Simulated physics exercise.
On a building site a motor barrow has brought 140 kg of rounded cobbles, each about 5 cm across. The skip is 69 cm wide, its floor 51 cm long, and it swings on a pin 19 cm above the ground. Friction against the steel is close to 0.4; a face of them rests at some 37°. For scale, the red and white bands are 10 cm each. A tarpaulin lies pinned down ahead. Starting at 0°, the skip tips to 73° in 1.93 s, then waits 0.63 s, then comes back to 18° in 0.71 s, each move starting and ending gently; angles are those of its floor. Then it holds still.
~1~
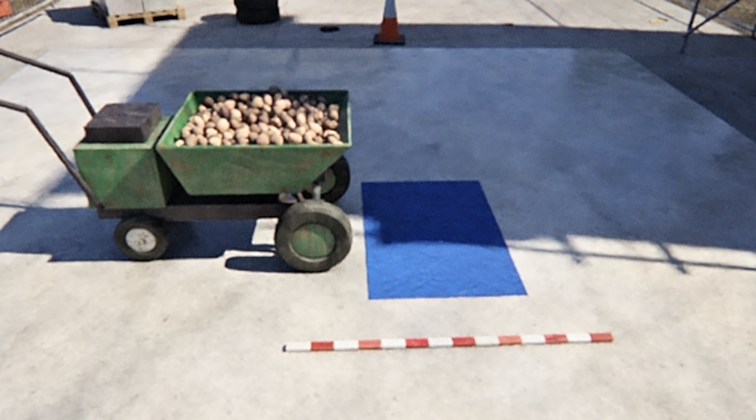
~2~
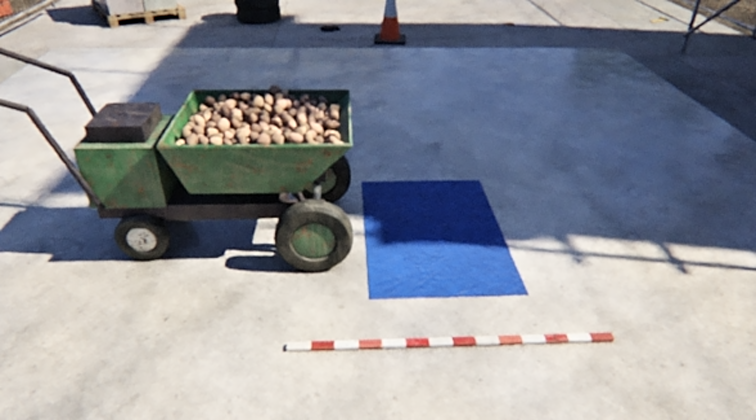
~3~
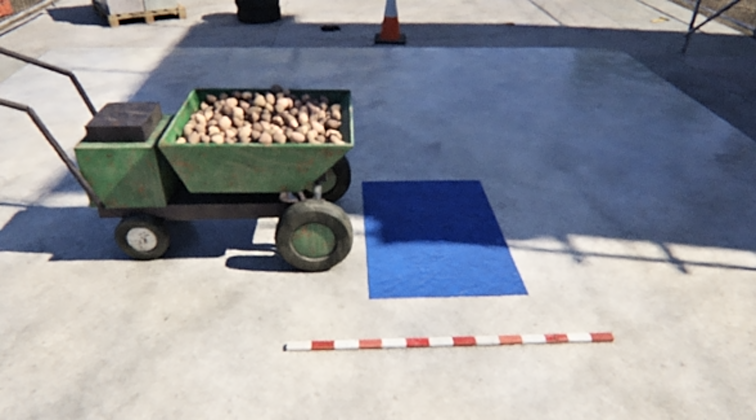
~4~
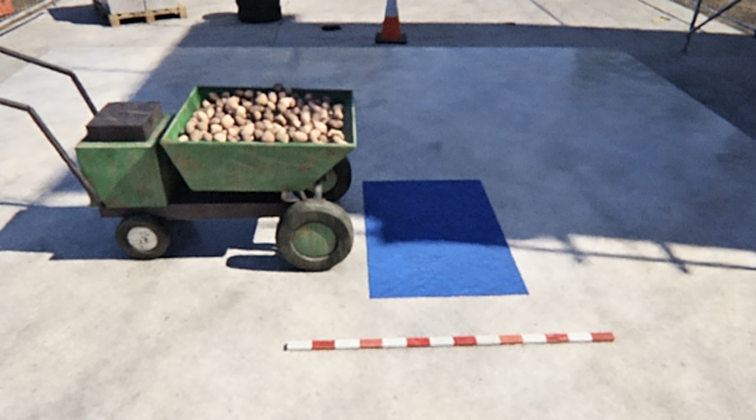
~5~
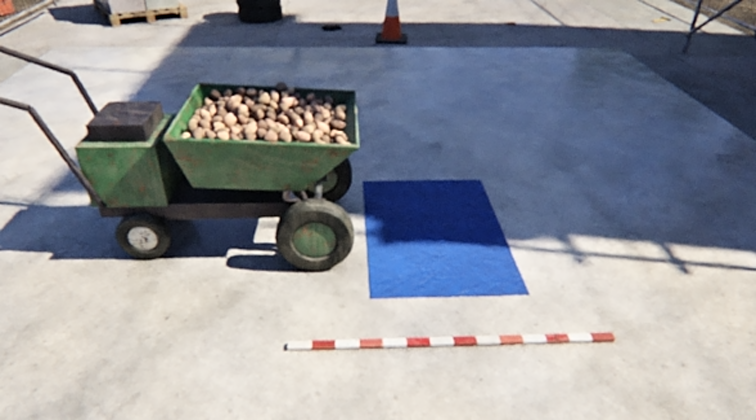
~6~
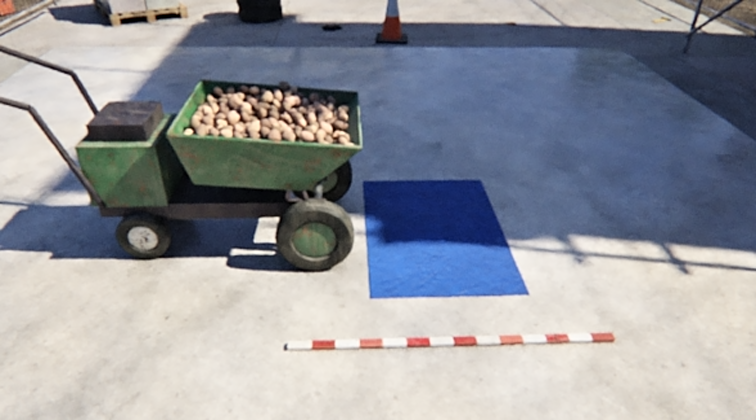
The video shows a green motor barrow loaded with rounded cobbles standing on concrete beside a blue tarpaulin and a red-and-white striped pole. Its skip stays level at first, then slowly tilts slightly toward the right while the wheels remain still.
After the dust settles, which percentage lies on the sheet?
Close to 75 in a hundred.
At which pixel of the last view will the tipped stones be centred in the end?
Around (461, 223).
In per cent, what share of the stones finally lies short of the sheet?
Some 0 per cent of the load.
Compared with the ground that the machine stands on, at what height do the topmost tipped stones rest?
About 20 cm above it.
A little later the floor is at 62°; 96 % in the skip, 4 % on the sheet; the foremost stones are at (448, 230).
Then the floor is at 73°; 30 % in the skip, 60 % on the sheet, 11 % off the sheet elsewhere; the foremost stones are at (560, 227).
Later still the floor is at 18°; 0 % in the skip, 77 % on the sheet, 23 % off the sheet elsewhere; the foremost stones are at (626, 224).
In the end the floor is at 18°; 0 % in the skip, 77 % on the sheet, 23 % off the sheet elsewhere; the foremost stones are at (626, 224).
